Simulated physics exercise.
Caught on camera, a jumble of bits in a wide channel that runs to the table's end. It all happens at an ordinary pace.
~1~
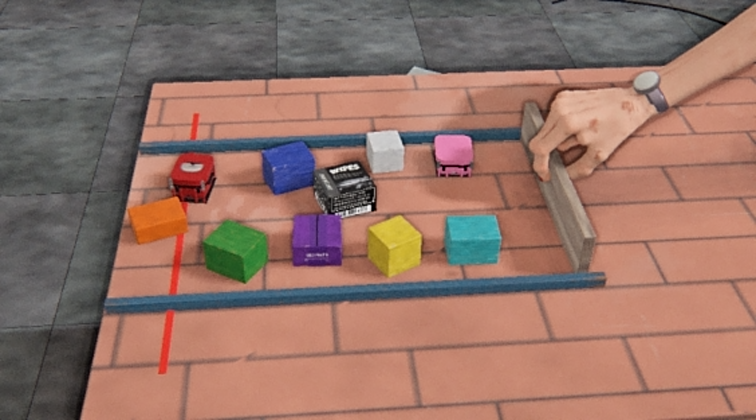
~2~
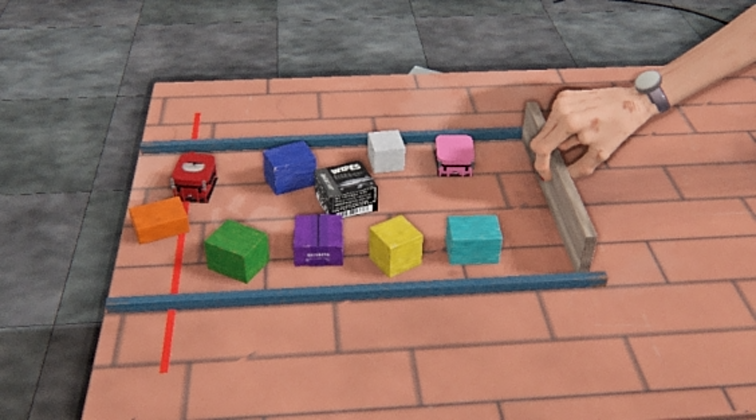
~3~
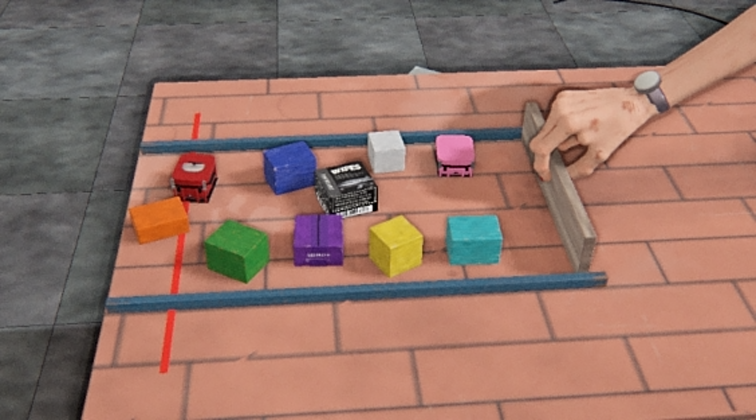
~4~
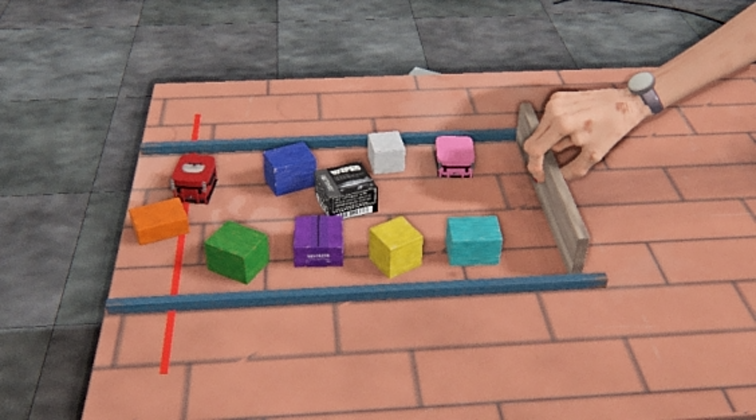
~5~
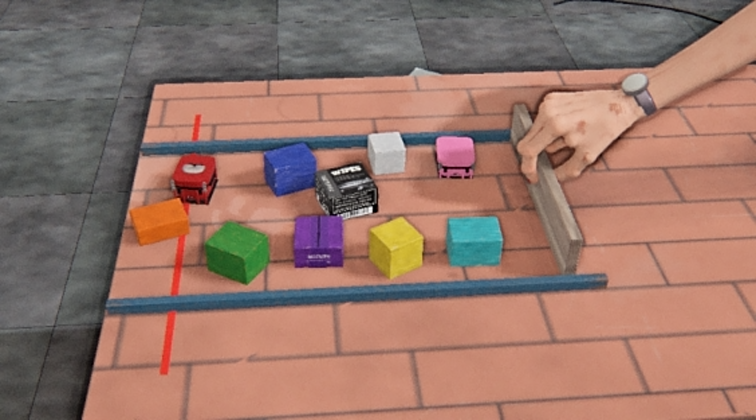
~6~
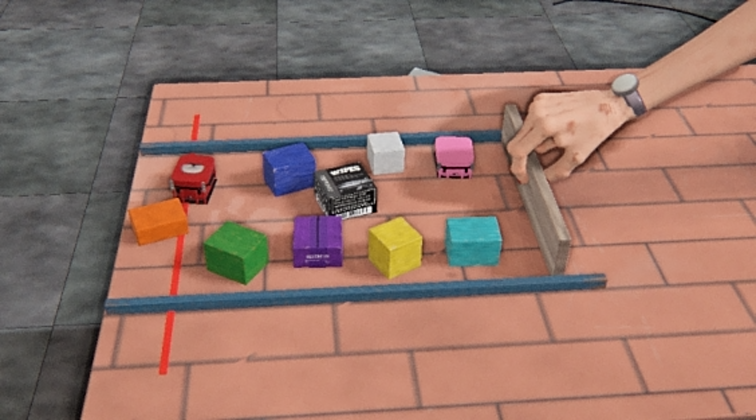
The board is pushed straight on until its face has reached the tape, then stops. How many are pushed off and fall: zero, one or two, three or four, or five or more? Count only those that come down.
Outcome: The number that fall off is five or more.
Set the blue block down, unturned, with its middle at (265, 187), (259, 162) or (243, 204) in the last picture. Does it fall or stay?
In that order, it goes over; drops off; goes over.
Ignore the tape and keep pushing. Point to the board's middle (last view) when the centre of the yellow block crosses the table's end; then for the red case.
Its middle is around (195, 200) and around (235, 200).
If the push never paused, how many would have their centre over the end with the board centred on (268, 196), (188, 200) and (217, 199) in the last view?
Place by place, 1, 6 and 3.
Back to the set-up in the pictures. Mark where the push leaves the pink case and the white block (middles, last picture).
Near (171, 170) and (136, 161).
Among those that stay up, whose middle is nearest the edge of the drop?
The white block.
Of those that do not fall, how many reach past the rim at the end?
The number is 1.
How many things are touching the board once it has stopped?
3 of them.
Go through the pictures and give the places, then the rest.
The first frame shows orange block (158, 220); red case (194, 179); green block (236, 252); board (554, 183); tape (182, 220).
The second frame shows red case (195, 178); pink case (454, 157).
The third frame shows green block (237, 251); board (554, 182).
The fourth frame shows orange block (160, 221); turquoise block (473, 241).
The fifth frame shows red case (195, 180); yellow block (396, 248).
The sixth frame shows orange block (159, 222); red case (194, 180); green block (237, 252); board (532, 185); tape (183, 221).
Early on, none off yet; orange block at rest near (159, 222); red case at rest near (194, 180); green block at rest near (237, 252).
A while later, none off yet; orange block at rest near (159, 222); red case at rest near (194, 180); green block travelled about its own width near (162, 264).
Further along, one off so far; orange block at rest near (156, 220); red case travelled about its own width near (133, 185); green block in the air near (78, 392).
Finally, the number that fall off is five or more; lost, yellow block, purple box, blue block, green block, red case and orange block.
